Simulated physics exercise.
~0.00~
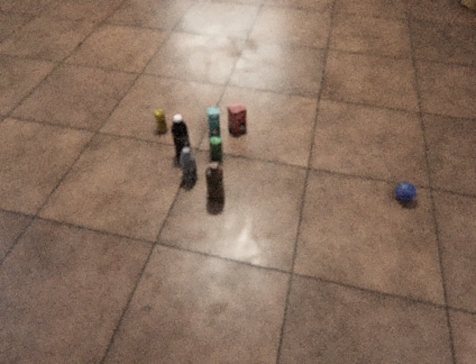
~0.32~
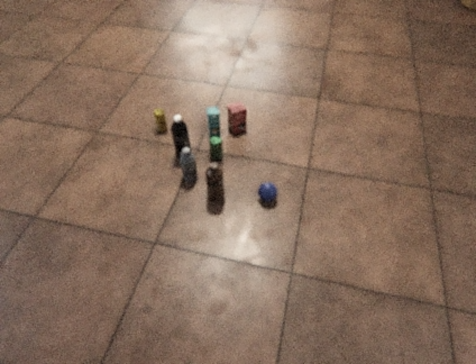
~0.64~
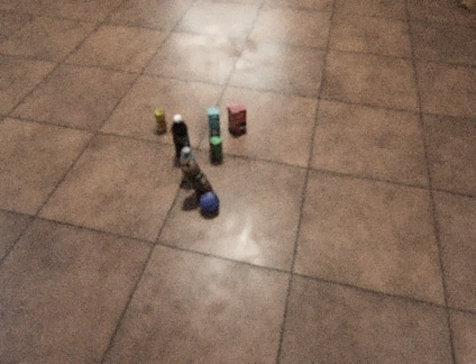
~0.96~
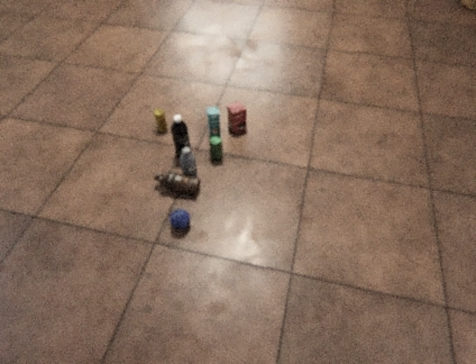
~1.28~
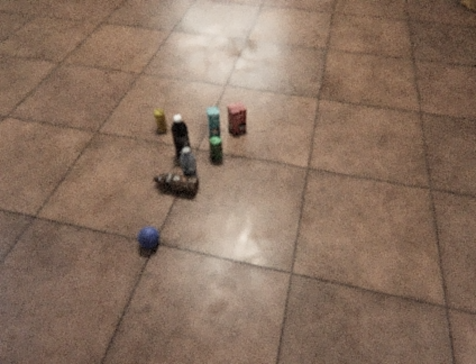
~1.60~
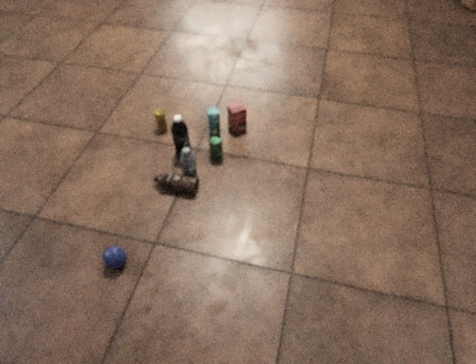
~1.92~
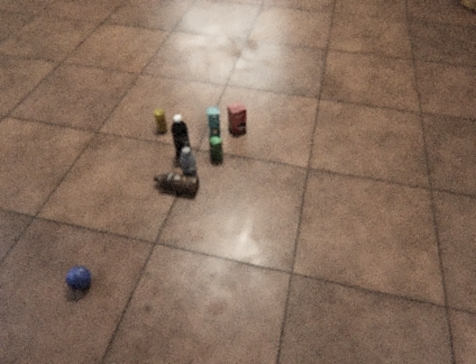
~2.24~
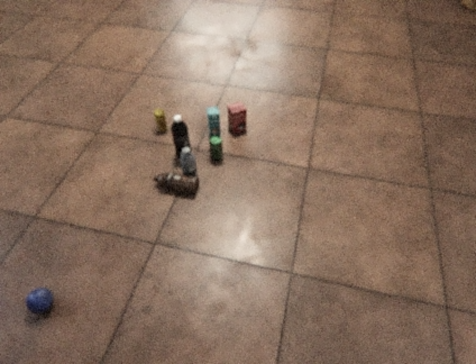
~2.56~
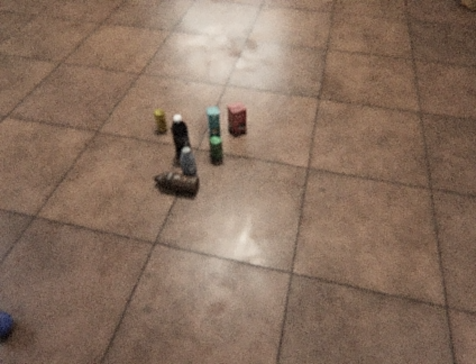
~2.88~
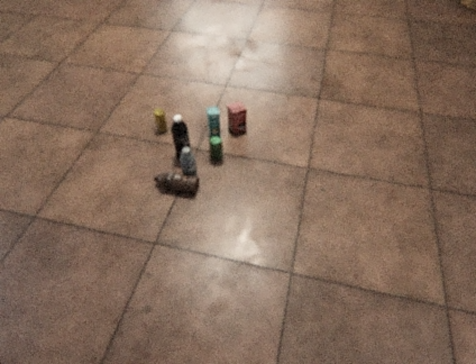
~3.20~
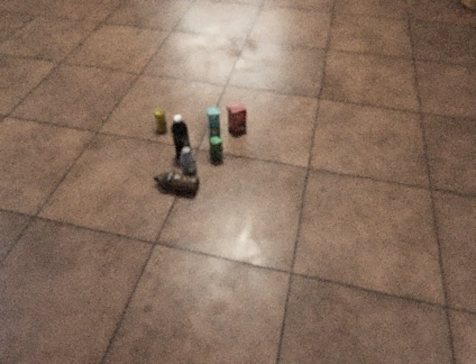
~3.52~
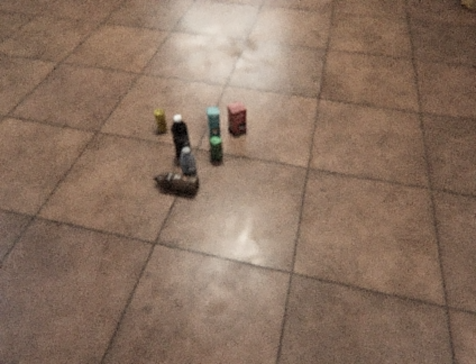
On a brown tiled floor, a blue ball rolls left toward a small group of standing bottles, cans and cartons and knocks over the brown bottle in front, then rolls on toward the lower left and out of view, leaving the bottle on its side and the others upright.
